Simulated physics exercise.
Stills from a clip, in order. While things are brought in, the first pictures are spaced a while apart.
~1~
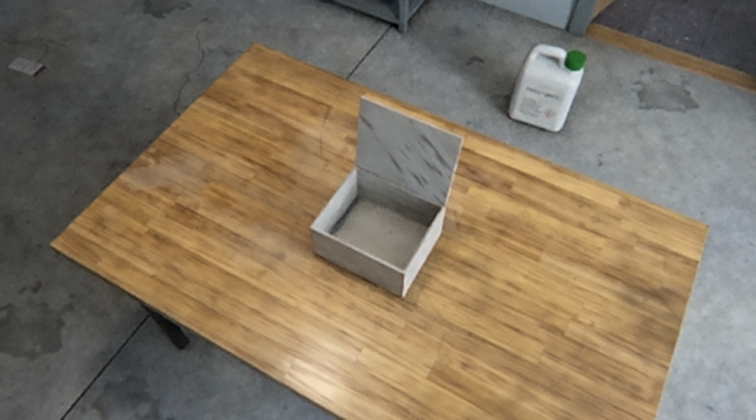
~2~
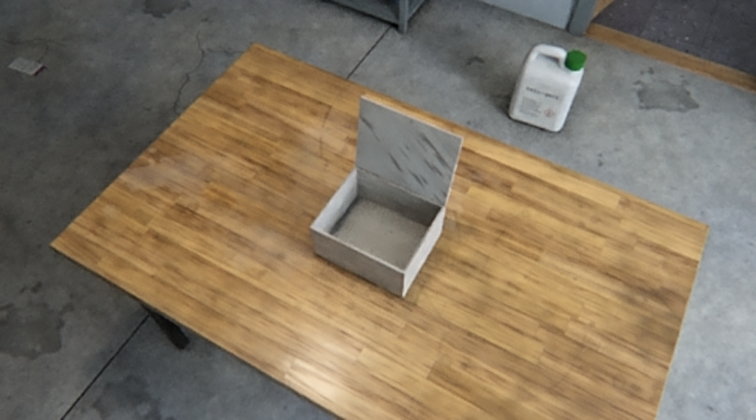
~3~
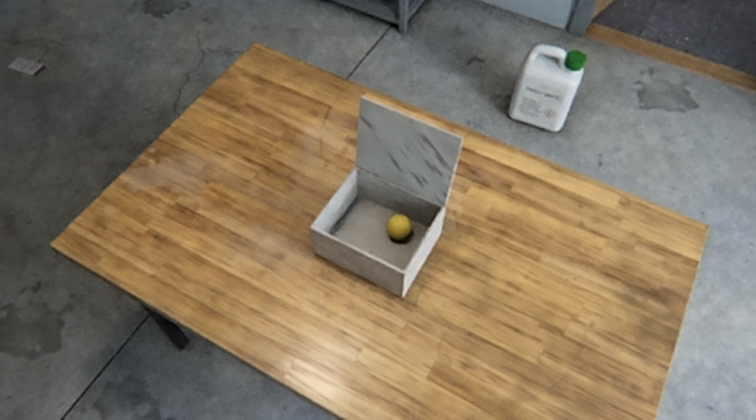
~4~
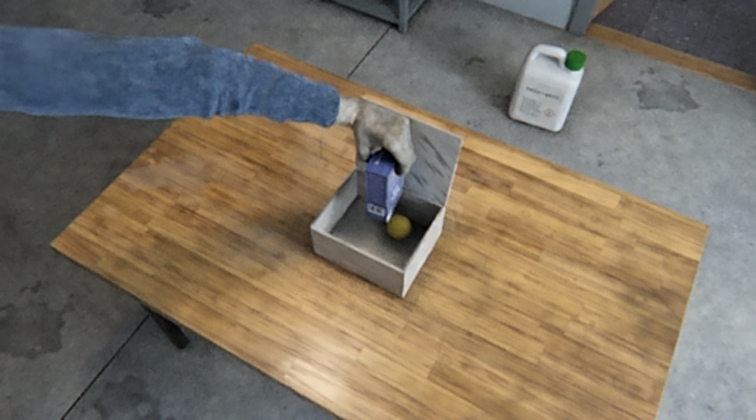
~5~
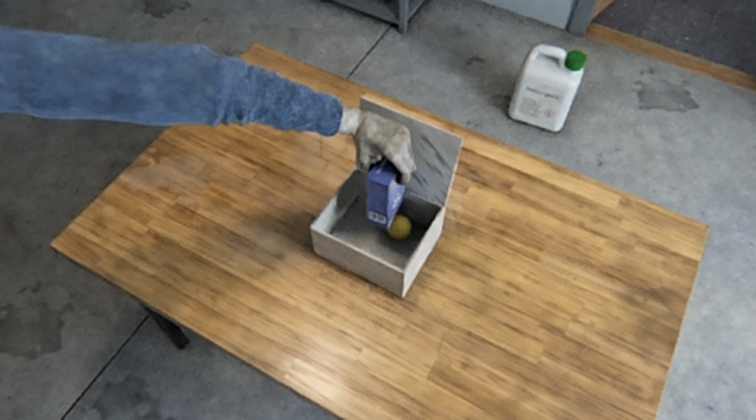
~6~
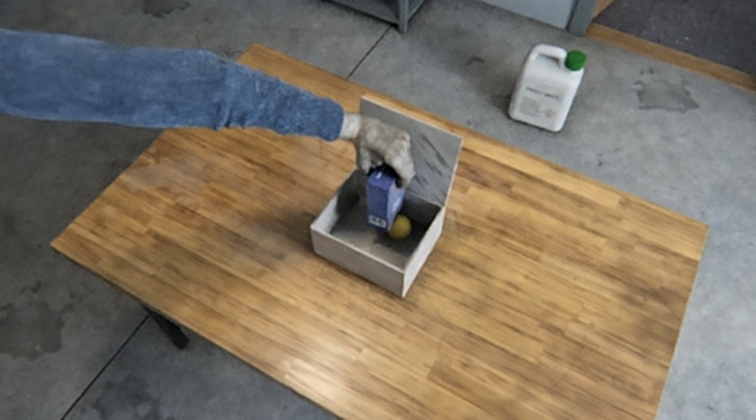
In a room with a grey concrete floor, seen from above at an angle, a wooden table fills much of the view. An open grey box with a raised marbled lid sits near its centre, and a white jug with a green cap stands beyond it. A yellow lemon appears inside the box, then a gloved hand in a blue sleeve lowers a blue packet beside it, while the camera stays still.
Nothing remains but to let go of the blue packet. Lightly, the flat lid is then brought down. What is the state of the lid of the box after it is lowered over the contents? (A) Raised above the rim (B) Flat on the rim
Raised above the rim (A).
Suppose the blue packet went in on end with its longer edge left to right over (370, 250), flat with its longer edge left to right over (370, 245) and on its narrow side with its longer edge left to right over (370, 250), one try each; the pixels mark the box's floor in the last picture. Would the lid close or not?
On try one it won't go down; on try two it fits down fine; on try three it fits down fine.
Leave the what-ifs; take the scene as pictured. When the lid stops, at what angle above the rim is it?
Roughly 20 degrees above the rim.
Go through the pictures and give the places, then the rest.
The last thing is not in view yet, in the first picture.
The last thing is not in view yet, in the second picture.
The last thing is not in view yet; yellow lemon (399, 227), in the third picture.
Coming down; blue packet (385, 182); yellow lemon (399, 227), in the fourth picture.
Coming down; blue packet (386, 190); yellow lemon (399, 227), in the fifth picture.
In place under the hand; blue packet (386, 194), in the sixth picture.
Then, 0.40 s after the last picture, blue packet tipped 47° from how it was near (373, 208); yellow lemon rolled about its own width.
Then, 1.40 s after the last picture, lid 74° above the rim; blue packet tipped 48° from how it was near (373, 208); yellow lemon rolled about its own width.
Then, 1.90 s after the last picture, lid 30° above the rim; blue packet tipped 63° from how it was near (373, 217); yellow lemon rolled about its own width.
At rest, lid 21° above the rim; tipped over in the box, blue packet; moved from the start, yellow lemon. Seen from the same camera at the end, blue packet near (372, 220).
